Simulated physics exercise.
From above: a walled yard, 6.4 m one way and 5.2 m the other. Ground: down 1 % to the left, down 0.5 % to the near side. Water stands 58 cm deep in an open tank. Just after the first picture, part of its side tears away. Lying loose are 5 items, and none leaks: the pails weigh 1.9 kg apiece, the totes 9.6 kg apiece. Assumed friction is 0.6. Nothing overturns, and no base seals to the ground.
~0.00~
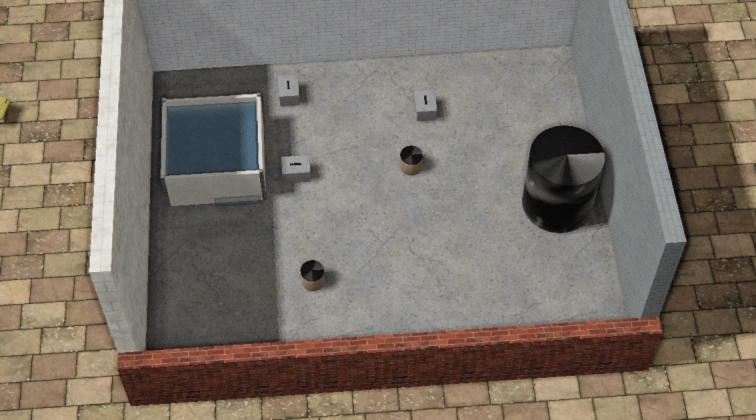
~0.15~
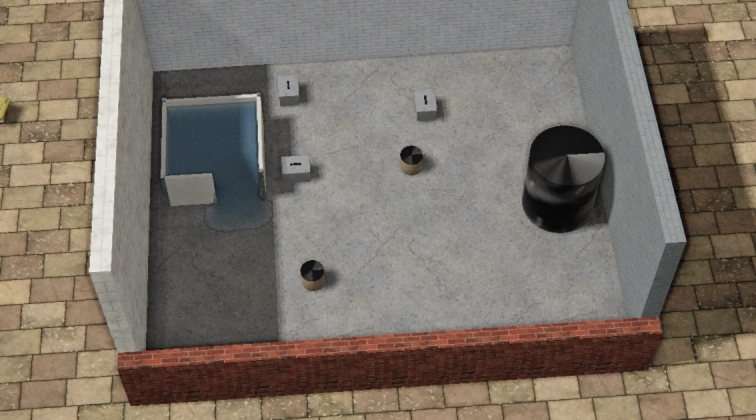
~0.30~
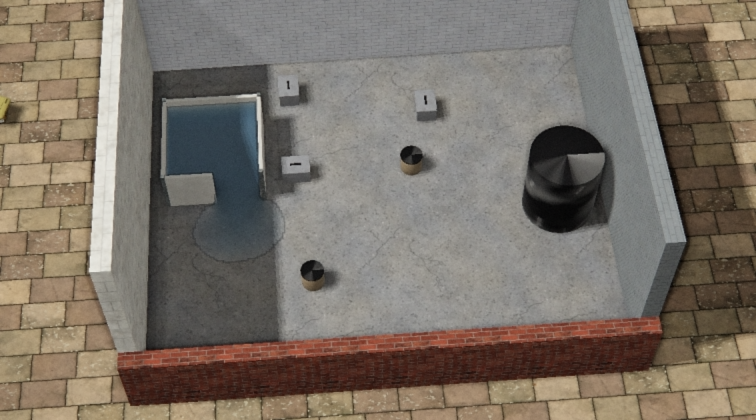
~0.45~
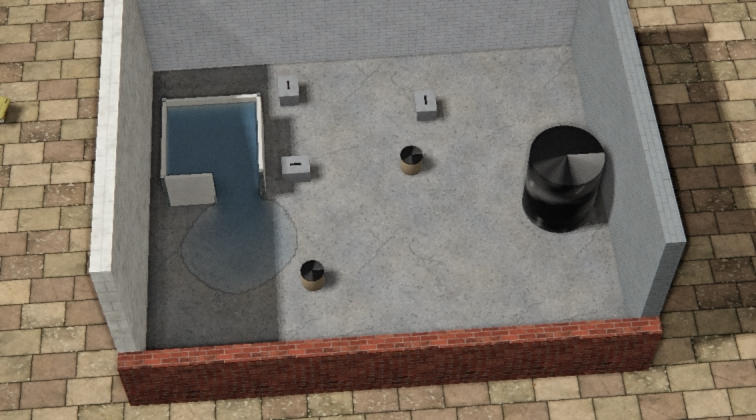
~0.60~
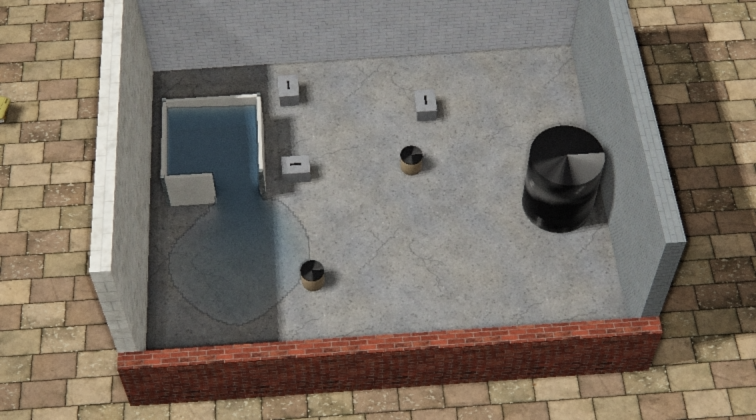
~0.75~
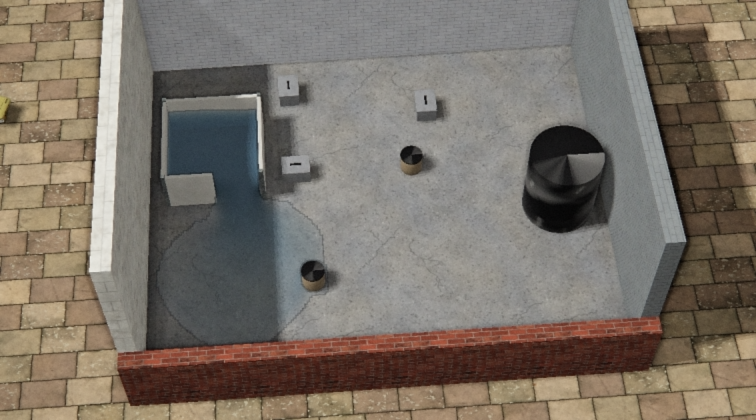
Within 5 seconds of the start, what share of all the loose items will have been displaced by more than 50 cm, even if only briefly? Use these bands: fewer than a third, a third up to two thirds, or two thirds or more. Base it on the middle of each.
It falls in fewer than a third.
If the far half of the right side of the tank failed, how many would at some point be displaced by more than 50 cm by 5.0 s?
That gives 2 of them.
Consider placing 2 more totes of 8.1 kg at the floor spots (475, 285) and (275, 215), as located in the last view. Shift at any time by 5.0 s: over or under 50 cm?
First falls shy, then exceeds it.
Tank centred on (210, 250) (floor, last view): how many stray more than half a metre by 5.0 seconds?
In that case the number is 0.
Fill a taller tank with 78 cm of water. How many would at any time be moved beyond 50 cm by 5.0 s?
That would make 1 of them.
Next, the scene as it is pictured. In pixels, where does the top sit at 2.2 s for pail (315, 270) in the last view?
Roughly at (461, 323).
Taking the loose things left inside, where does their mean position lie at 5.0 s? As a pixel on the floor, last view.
(402, 154).
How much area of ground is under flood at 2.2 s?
Near 11.5 m2 in all.
After 1.1 s 1 of 5 are over 50 cm from their spots; 0 afloat.
After 2.2 s 1 of 5 are over 50 cm from their spots; 1 afloat.
After 3.5 s 1 of 5 are over 50 cm from their spots; 0 afloat.
After 5.0 s 1 of 5 are over 50 cm from their spots, and 1 have been at some point; 1 afloat.
